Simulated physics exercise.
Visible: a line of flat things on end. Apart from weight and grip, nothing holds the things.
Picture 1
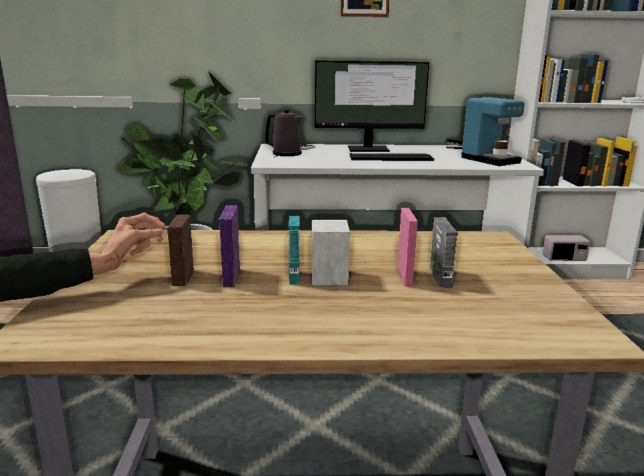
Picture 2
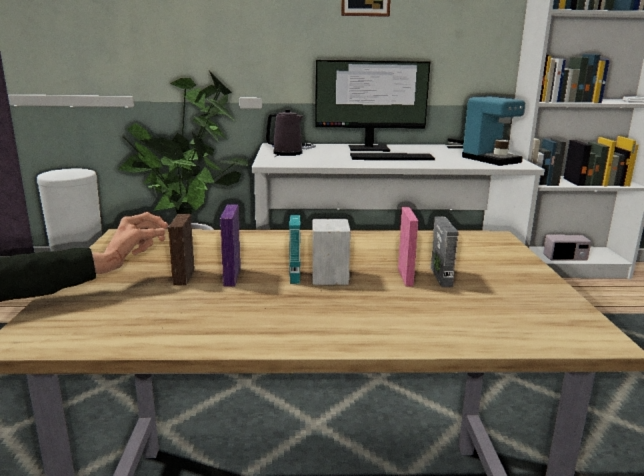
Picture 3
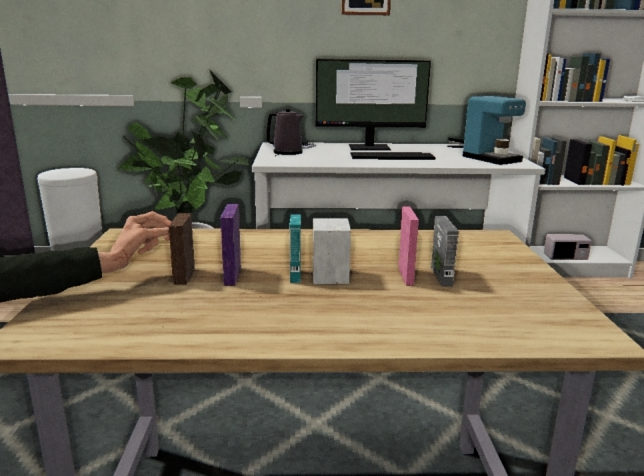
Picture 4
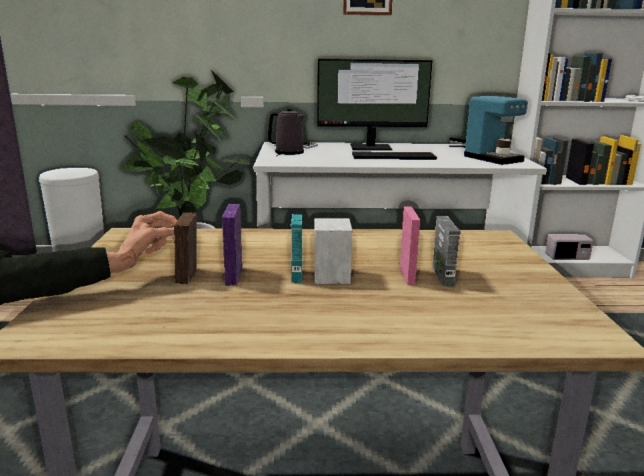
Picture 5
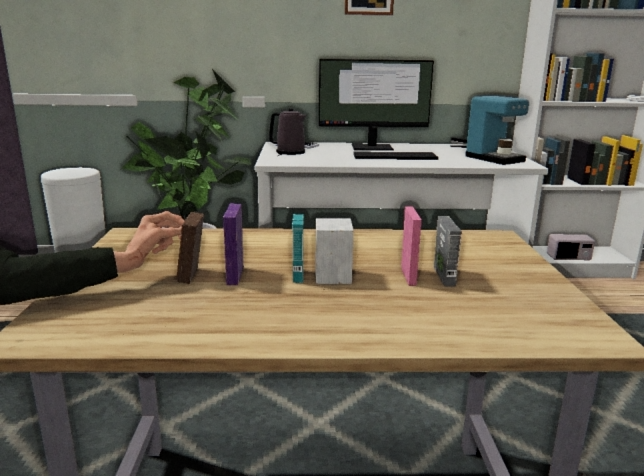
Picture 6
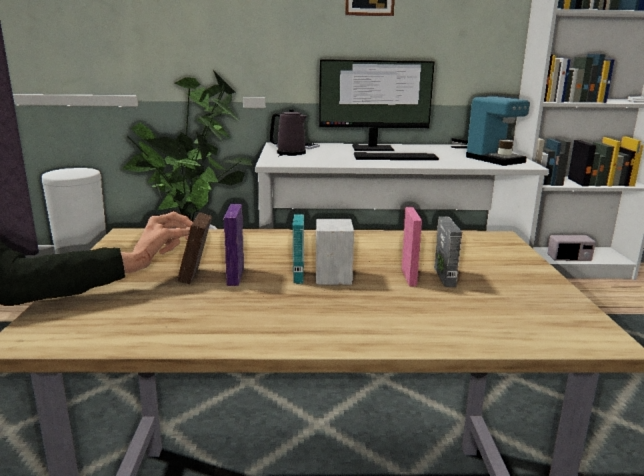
A hand at left pressing the top of an upright brown board, tilting it rightward beside a row of standing flat objects.
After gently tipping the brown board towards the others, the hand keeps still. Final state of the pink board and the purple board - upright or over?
Final state: Pink board upright; purple board over.
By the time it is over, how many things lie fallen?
The count is 2.
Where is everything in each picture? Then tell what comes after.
The first picture shows pink board (407, 247); purple board (230, 246).
The second picture shows turquoise packet (295, 249); white block (331, 252).
The third picture shows turquoise packet (295, 249); white block (331, 251).
The fourth picture shows brown board 4° over; turquoise packet (297, 248); white block (332, 251).
The fifth picture shows brown board 10° over; turquoise packet (298, 248); white block (334, 251).
The sixth picture shows brown board 17° over; pink board (411, 247); purple board (234, 245).
Then, 0.40 s on from there, brown board 72° over; purple board turned 61° from how it was put near (269, 256); turquoise packet turned 11° from how it was put.
Then, 0.50 s on from there, brown board 75° over; purple board on its side near (275, 269); turquoise packet shifted a little.
In the end, toppled on the table, purple board; the other 3 unmoved. At the end, from the last picture's camera, pink board near (411, 247), purple board near (276, 272).
